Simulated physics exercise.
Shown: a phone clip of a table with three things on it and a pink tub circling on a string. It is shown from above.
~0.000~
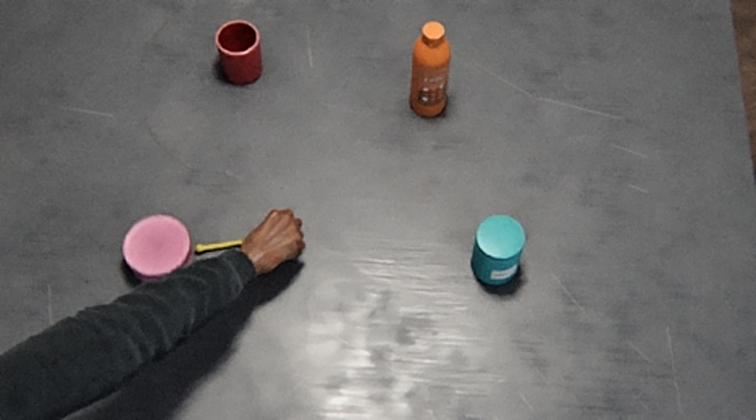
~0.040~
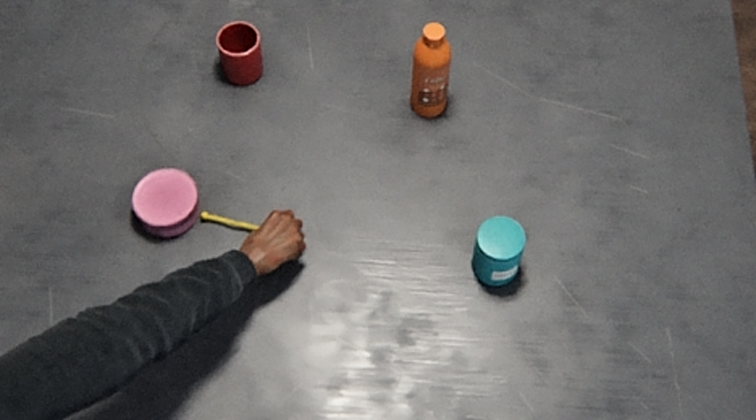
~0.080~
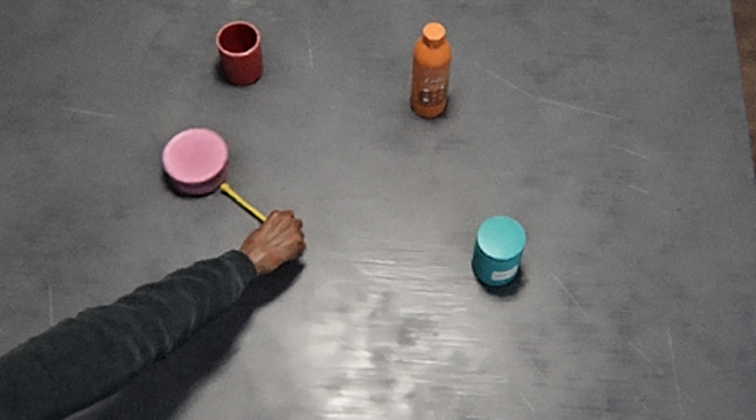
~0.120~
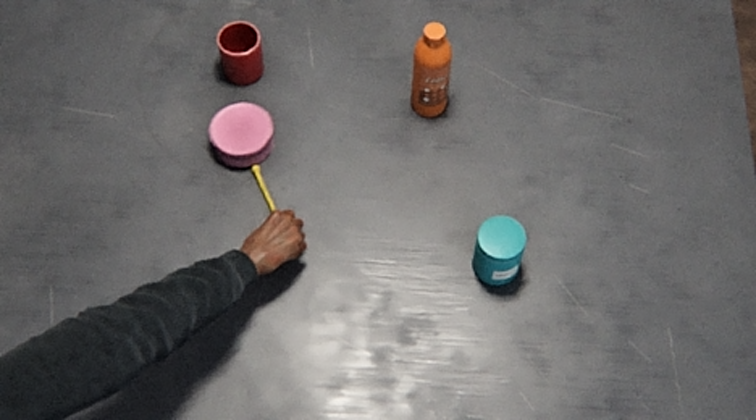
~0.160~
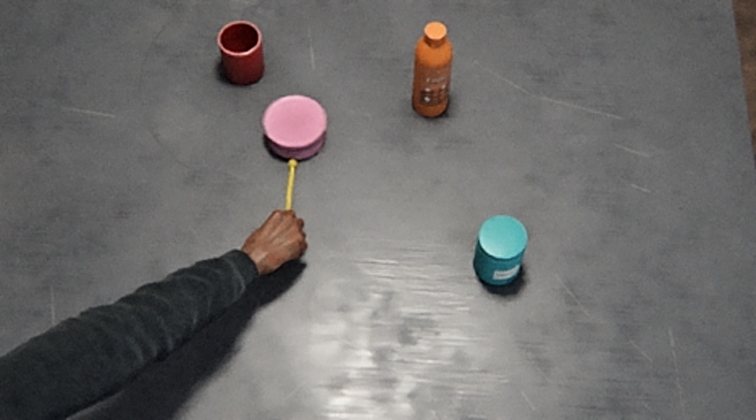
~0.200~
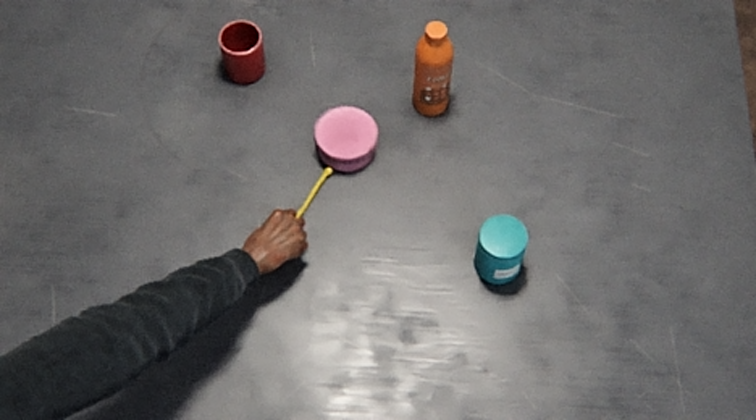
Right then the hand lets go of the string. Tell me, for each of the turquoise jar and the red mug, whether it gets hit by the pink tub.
Outcome: The turquoise jar will receive an impact; the red mug will receive no impact.
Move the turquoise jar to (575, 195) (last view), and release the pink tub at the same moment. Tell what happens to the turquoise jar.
Result at that position: Left alone.
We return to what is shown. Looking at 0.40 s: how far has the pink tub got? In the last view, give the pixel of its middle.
It is near (465, 208) at that moment.
After 0.28 s, tub near (429, 194).
After 0.40 s, tub near (465, 208); turquoise jar tapped.
At rest, tub near (465, 206); turquoise jar tapped. The turquoise jar takes the knock and the red mug stays untouched.
